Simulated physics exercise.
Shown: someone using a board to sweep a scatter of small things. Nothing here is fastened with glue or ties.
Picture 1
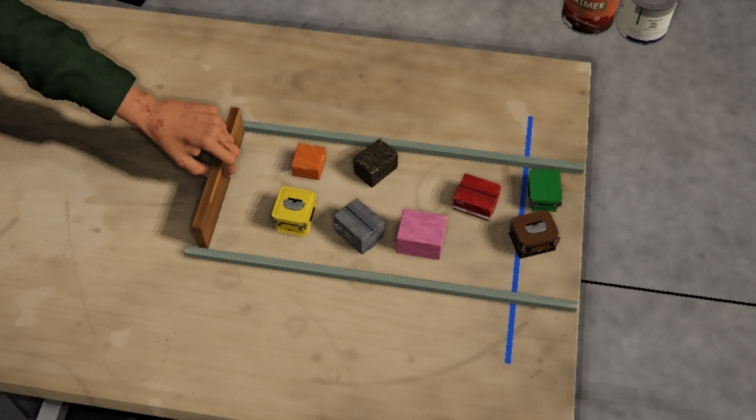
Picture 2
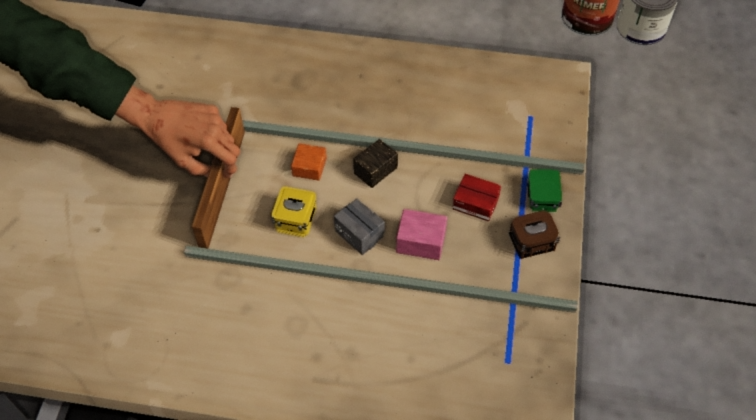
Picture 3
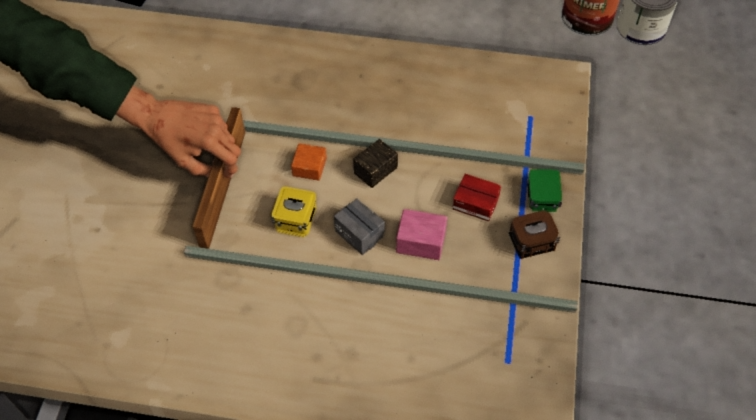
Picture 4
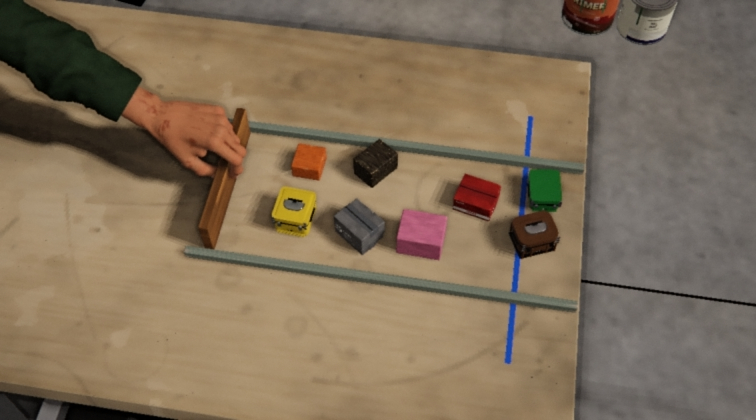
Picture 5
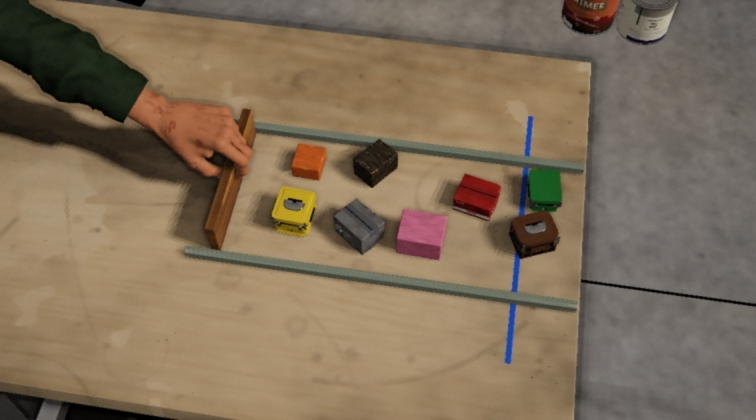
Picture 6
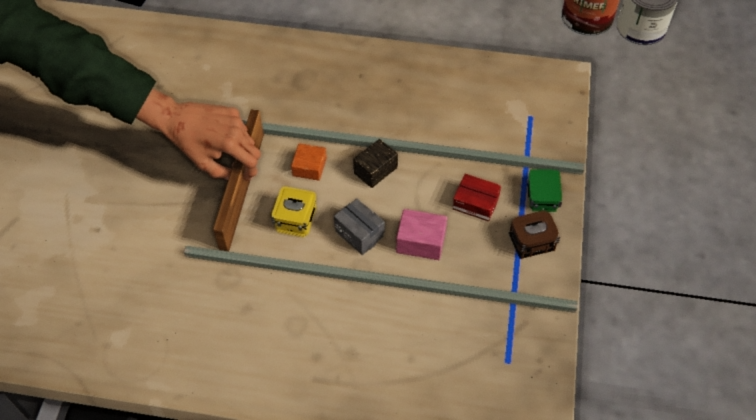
A hand in a dark green sleeve holds a wooden board still between two rails, then slides it slightly right toward a scatter of small coloured blocks and cases, which stay in place around a blue tape line.
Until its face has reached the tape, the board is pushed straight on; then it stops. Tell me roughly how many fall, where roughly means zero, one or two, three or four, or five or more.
Roughly, three or four fall.
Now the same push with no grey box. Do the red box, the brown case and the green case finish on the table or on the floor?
Well, the red box is still there, the brown case winds up down, and the green case winds up down.
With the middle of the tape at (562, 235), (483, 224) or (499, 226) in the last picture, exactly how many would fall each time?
In order, the counts are 6, 1 and 2.
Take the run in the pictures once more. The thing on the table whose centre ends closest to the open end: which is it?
The grey box is the one.
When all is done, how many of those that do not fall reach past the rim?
The count would be 1.
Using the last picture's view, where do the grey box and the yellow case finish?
The grey box finishes at (578, 250); the yellow case finishes at (538, 245).
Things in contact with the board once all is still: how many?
2.
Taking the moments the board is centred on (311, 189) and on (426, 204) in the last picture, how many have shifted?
Tally at point one: 3; at point two: 7.
Soon after, none off yet; green case at rest near (544, 191); brown case at rest near (534, 235); red box at rest near (477, 197).
In the end, the number that fall off is three or four; gone, pink block, red box, brown case and green case.
